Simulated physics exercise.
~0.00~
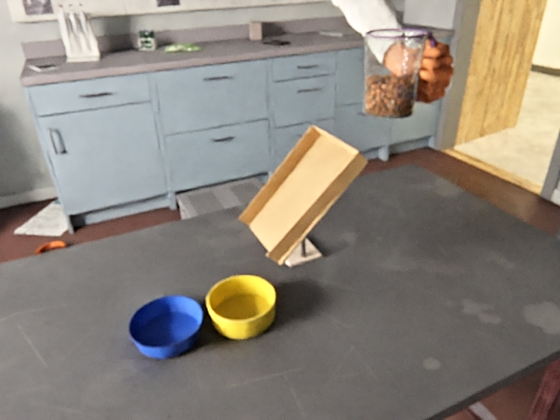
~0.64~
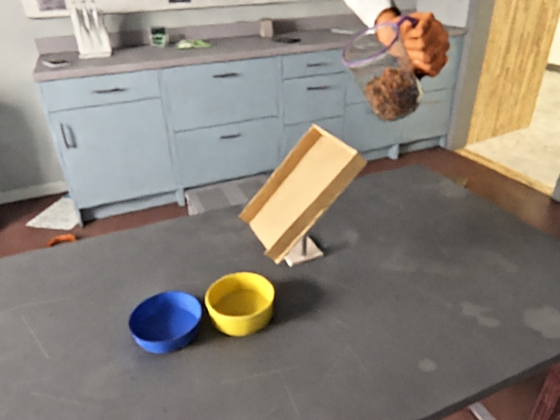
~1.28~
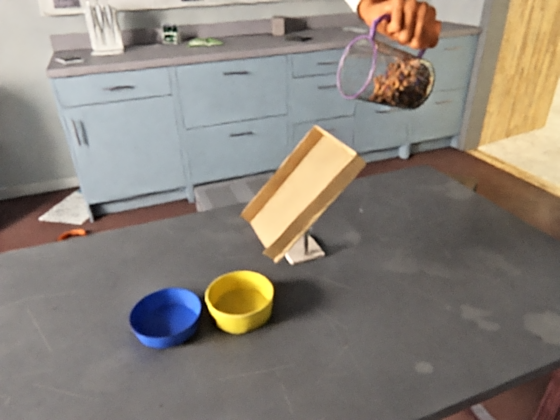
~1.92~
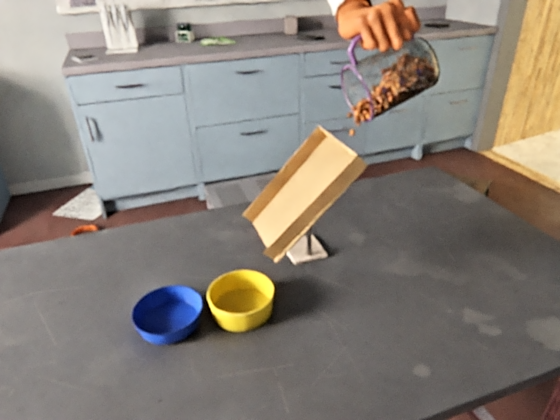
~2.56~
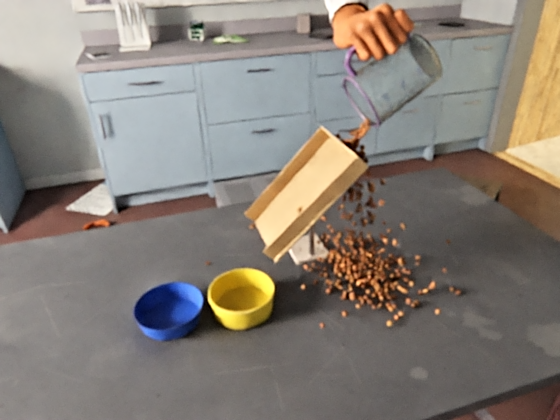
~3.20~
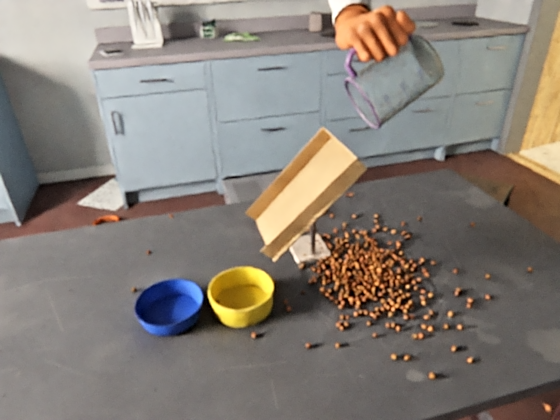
A hand tips a jug of brown balls, which miss both dishes and scatter on the table.
